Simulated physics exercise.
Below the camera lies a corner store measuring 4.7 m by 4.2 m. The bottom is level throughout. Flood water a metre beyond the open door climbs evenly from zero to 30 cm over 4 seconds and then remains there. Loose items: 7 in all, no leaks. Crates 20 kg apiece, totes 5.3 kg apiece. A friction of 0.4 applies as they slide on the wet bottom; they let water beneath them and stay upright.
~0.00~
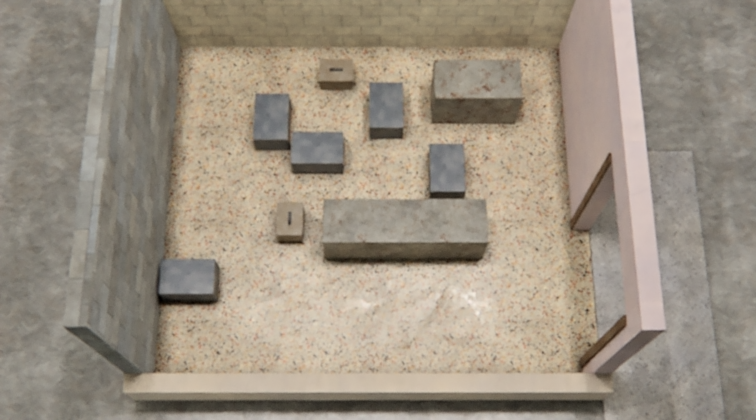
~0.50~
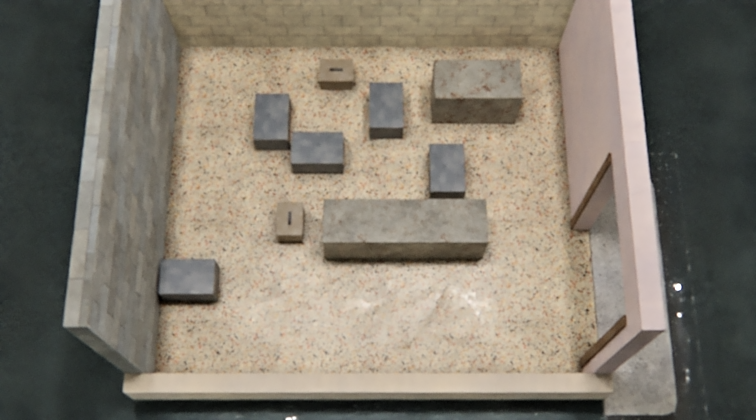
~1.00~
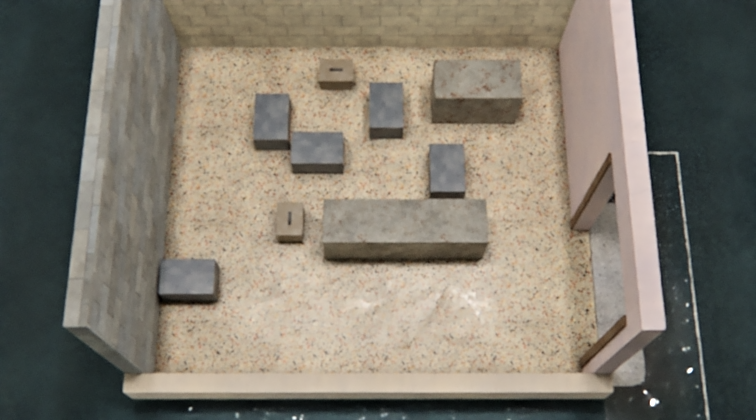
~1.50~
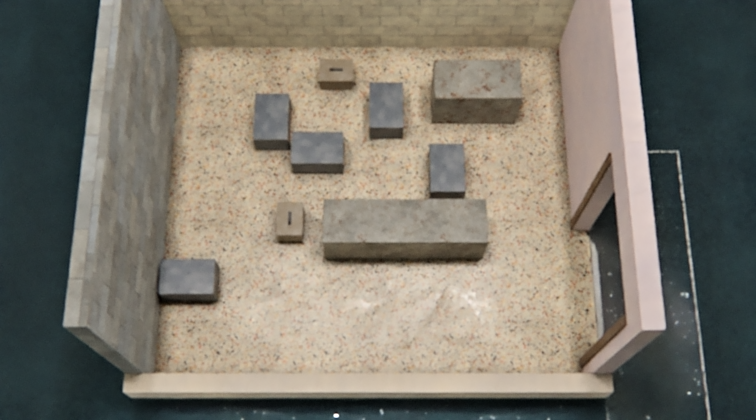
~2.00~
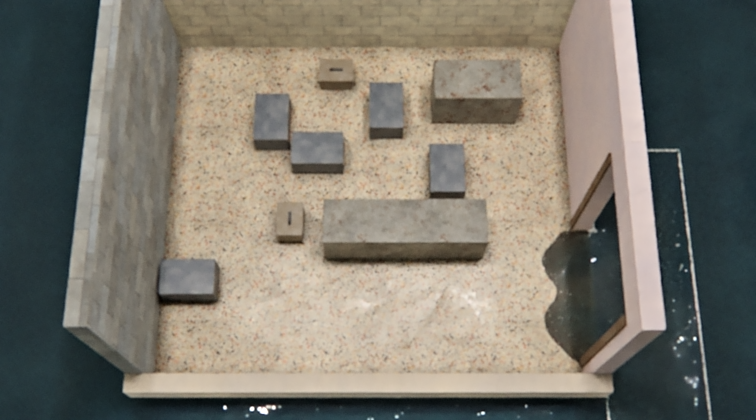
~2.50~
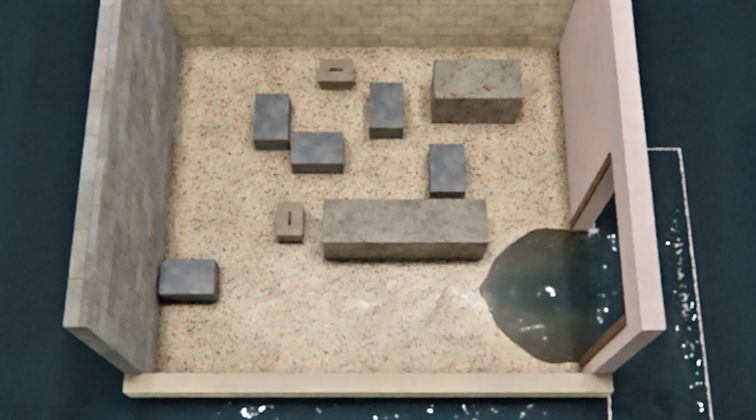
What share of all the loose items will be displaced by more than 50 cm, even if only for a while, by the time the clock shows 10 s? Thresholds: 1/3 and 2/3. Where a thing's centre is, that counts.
1/3 to under 2/3.
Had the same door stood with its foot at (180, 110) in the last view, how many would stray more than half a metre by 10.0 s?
That would give 6.
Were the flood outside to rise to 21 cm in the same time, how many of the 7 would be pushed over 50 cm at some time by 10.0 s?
In that case the number is 1.
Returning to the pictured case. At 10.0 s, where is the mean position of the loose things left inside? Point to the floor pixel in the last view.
(359, 163).
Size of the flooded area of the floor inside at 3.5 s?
Roughly 4.0 m2.
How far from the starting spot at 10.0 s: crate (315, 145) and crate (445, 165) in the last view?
They've ended up 20 cm and 0 cm away, in that order.
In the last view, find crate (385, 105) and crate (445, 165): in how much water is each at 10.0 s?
Depths: Near 11 cm, then near 8 cm.
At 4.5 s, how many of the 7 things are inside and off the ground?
I get 0.
After 3.5 s 0 of 7 are over 50 cm from their spots; 0 afloat.
After 4.5 s 0 of 7 are over 50 cm from their spots; 0 afloat.
After 7.0 s 1 of 7 are over 50 cm from their spots; 0 afloat.
After 10.0 s 4 of 7 are over 50 cm from their spots, and 4 have been at some point; 6 afloat.
